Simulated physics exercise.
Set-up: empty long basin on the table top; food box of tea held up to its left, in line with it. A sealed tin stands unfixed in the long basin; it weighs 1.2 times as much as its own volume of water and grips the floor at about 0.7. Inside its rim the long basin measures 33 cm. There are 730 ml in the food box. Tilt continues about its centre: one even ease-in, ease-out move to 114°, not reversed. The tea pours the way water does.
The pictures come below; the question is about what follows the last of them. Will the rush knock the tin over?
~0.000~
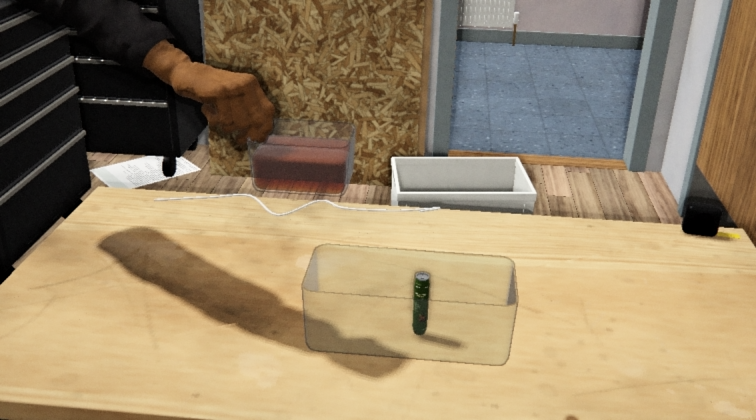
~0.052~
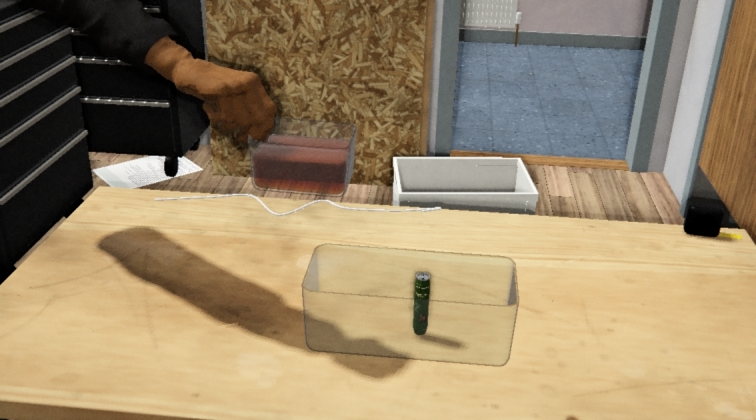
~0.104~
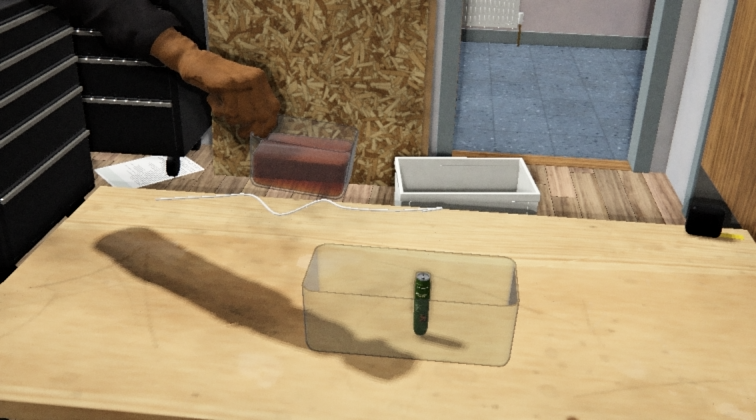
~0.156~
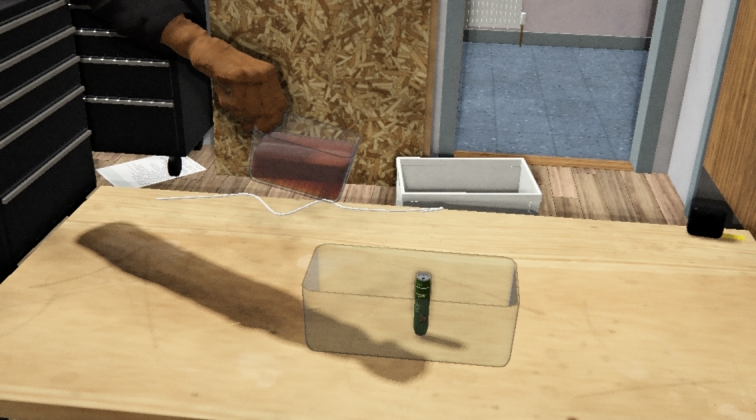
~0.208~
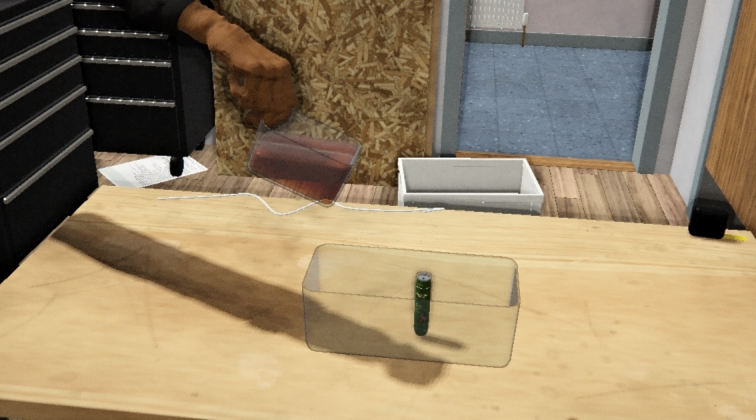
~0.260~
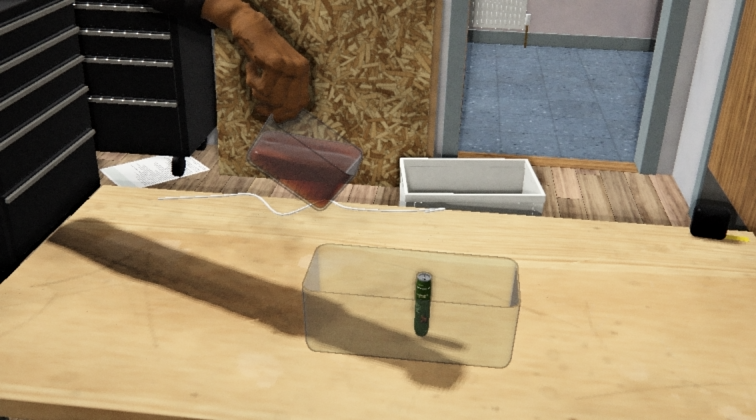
It is upset.
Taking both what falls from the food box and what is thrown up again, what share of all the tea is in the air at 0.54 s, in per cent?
Near 56 per cent at that moment.
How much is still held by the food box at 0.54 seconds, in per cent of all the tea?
Near 20 in a hundred.
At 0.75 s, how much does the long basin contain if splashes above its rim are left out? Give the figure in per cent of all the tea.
Around 90 per cent of the whole.
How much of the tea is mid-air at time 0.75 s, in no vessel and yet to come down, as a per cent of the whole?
Roughly 7 %.
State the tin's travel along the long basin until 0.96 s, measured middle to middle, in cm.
Its middle sits about 0 cm from the start.
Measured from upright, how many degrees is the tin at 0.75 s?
The lean is some 0° away from upright.
After 0.54 s the tilt is 100° and 20 per cent is still to pour; the tin stands where it began.
After 0.75 s the tilt is 114° and 3 per cent is still to pour; the tin stands 1 cm from where it began.
After 0.96 s the tilt is 114° and 0 per cent is still to pour; the tin leans 9°.
After 1.20 s the tilt is 114° and 0 per cent is still to pour; the tin leans 26°.
In the end the tin lies on its side.
